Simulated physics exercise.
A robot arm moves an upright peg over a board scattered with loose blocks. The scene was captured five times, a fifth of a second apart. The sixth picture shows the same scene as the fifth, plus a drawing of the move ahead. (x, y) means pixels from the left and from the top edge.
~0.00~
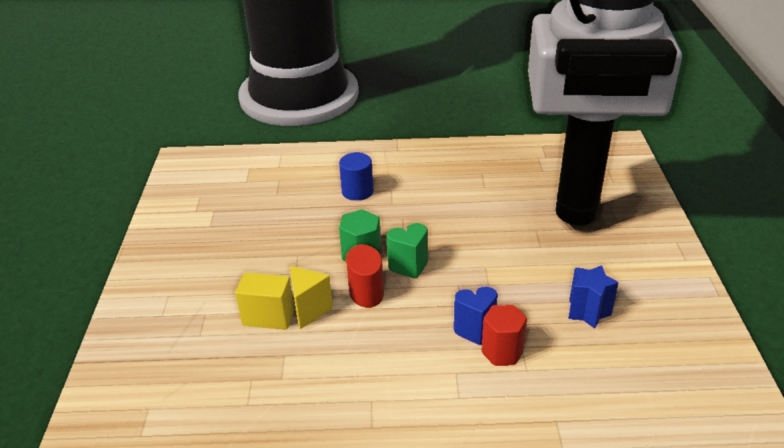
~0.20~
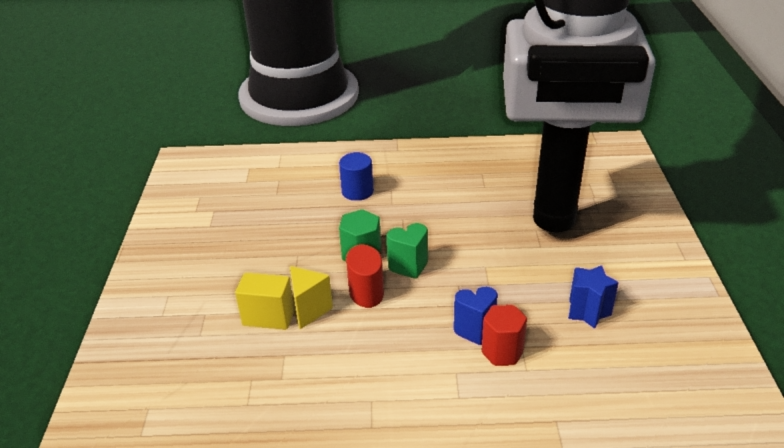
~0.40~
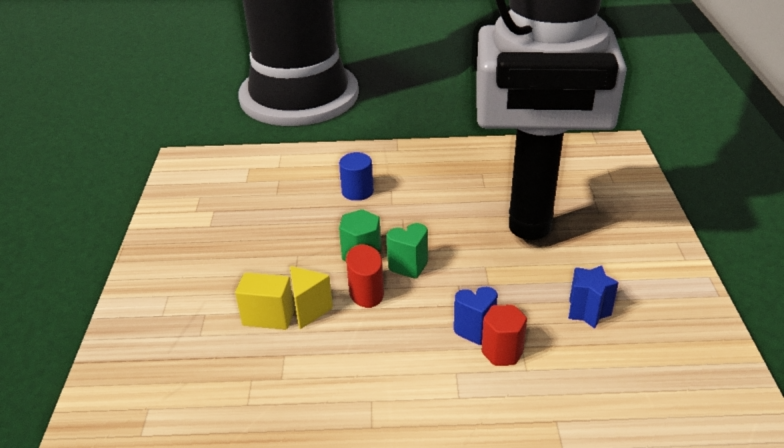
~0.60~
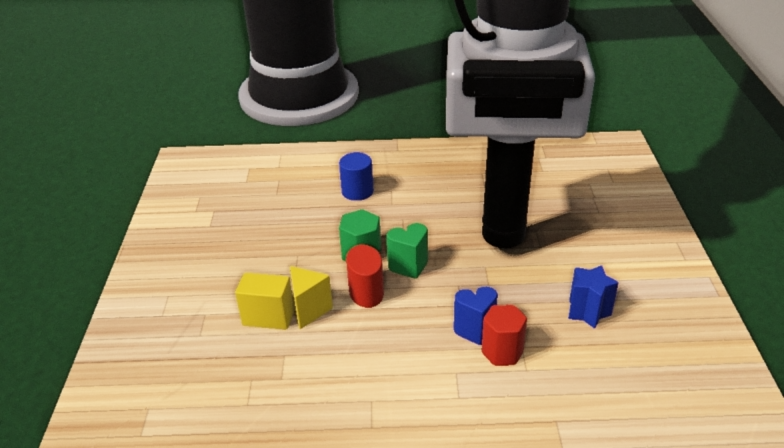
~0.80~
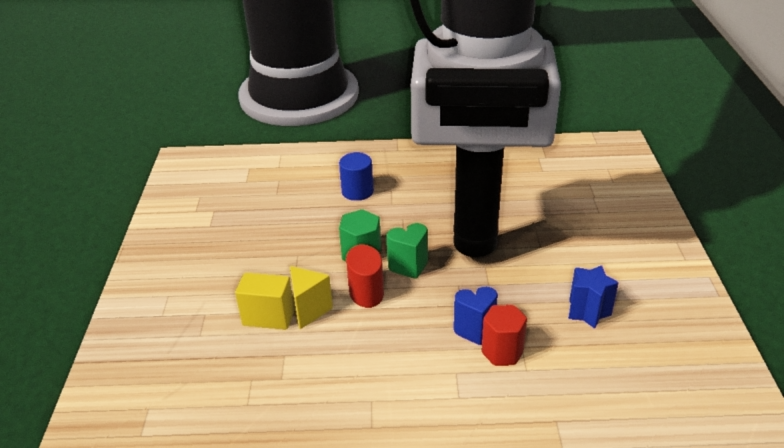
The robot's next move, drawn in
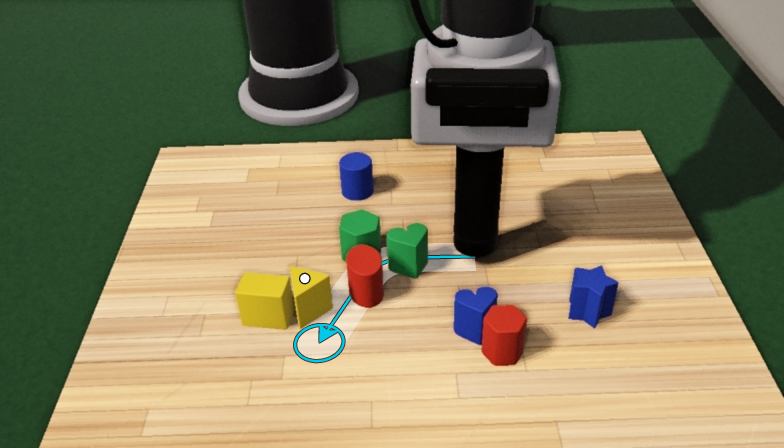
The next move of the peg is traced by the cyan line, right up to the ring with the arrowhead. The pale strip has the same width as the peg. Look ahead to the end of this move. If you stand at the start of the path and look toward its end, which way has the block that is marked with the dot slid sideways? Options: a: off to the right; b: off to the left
b: Off to the left.
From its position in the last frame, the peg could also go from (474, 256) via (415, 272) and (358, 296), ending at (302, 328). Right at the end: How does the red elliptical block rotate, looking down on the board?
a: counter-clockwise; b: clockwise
a.
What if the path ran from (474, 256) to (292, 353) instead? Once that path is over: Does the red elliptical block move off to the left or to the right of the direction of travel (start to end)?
My prediction: Rightwards.
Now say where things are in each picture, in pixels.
Lower end of the peg at (576, 214), tops of blocks, yellow three-sided block at (305, 279), green hexagonal block at (359, 221), red elliptical block at (364, 259), green heart at (409, 233), in the first picture.
Peg at (554, 221), blocks as before, in the second picture.
Peg at (530, 228), blocks as before, in the third picture.
Peg at (503, 236), blocks as before, in the fourth picture.
Peg at (475, 245), yellow three-sided block at (305, 279), green hexagonal block at (359, 221), red elliptical block at (364, 259), green heart at (409, 233), in the fifth picture.
The drawn path runs from (474, 256) over (404, 258) and (354, 291) to (319, 343); the dot is on the yellow three-sided block.
What follows on the original path. One third of the way, peg at (403, 246); green hexagonal block at (350, 220), turned 25° clockwise; red elliptical block at (355, 265), turned 30° anticlockwise; green heart at (368, 241), turned 35° anticlockwise.
Two thirds of the way, peg at (353, 279); yellow three-sided block at (296, 289), turned 25° clockwise; green hexagonal block at (336, 221), turned 70° clockwise; red elliptical block at (343, 287), turned 70° anticlockwise; green heart at (312, 261), turned 30° anticlockwise.
At the end, peg at (318, 330); yellow three-sided block at (275, 310), turned 75° clockwise; green hexagonal block at (336, 221), turned 70° clockwise; red elliptical block at (329, 341), turned 125° anticlockwise; green heart at (303, 265).
